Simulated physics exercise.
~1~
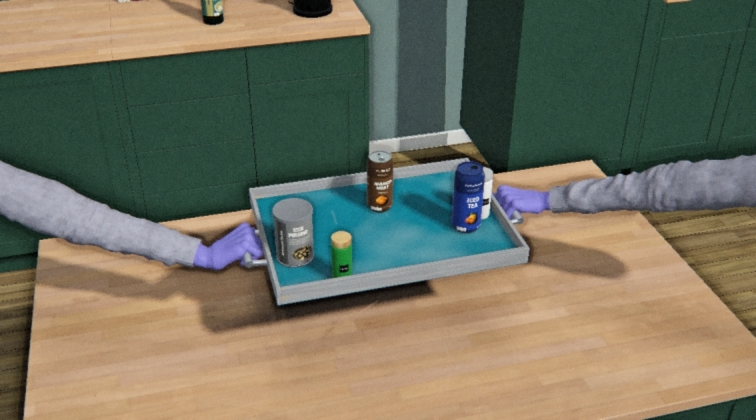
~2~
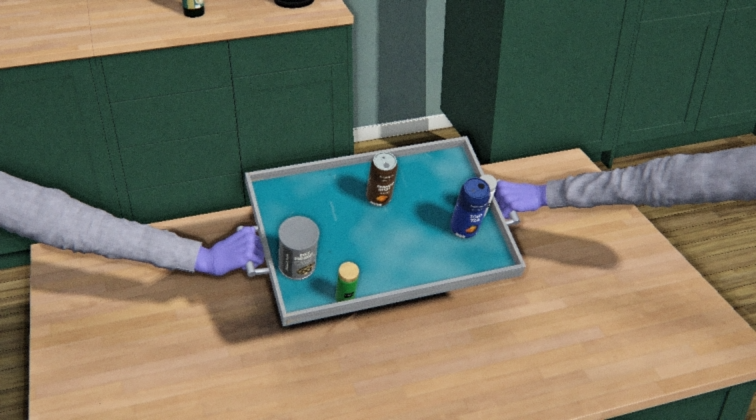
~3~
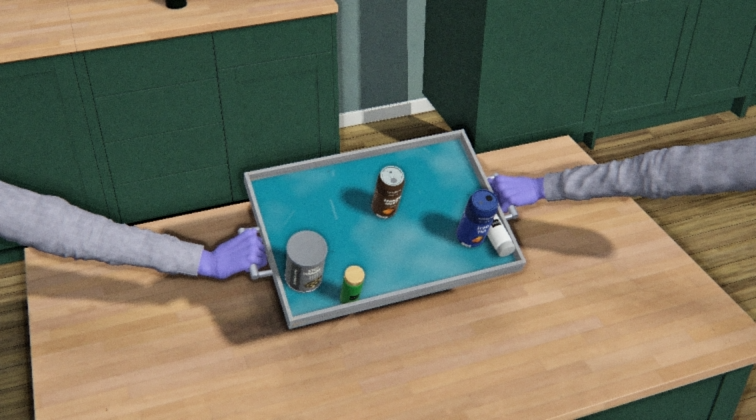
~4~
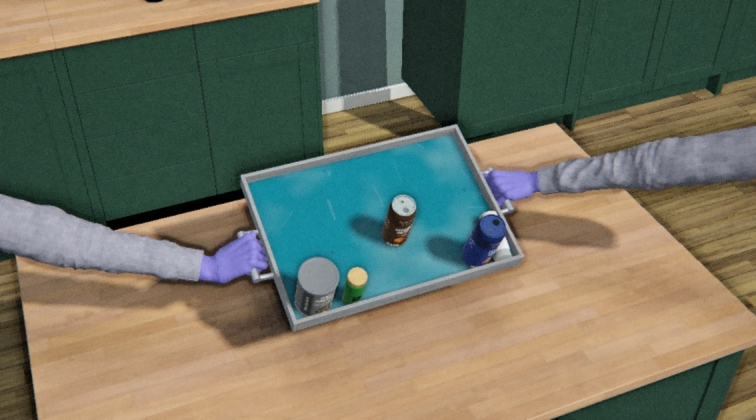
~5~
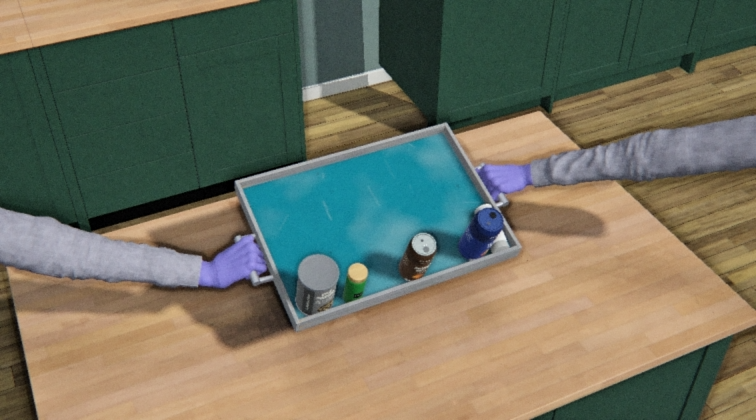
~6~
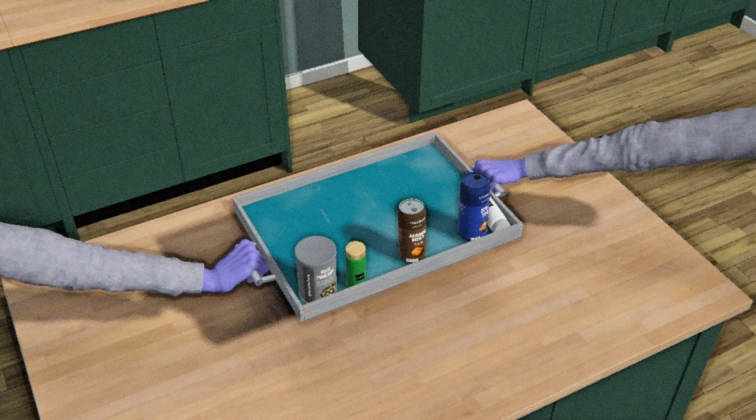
Two purple-gloved hands in grey sleeves hold a grey-rimmed tray with a teal base above a wooden counter in a green kitchen, seen from above at an angle. A grey tin and a green shaker stand near the left, a brown can toward the back, and a blue can beside a white shaker at the right. The near edge dips, and the items slide toward it as the white shaker topples. The brown can slides last to the near side. The tray levels, leaving the white shaker lying down and the others upright along the near side.
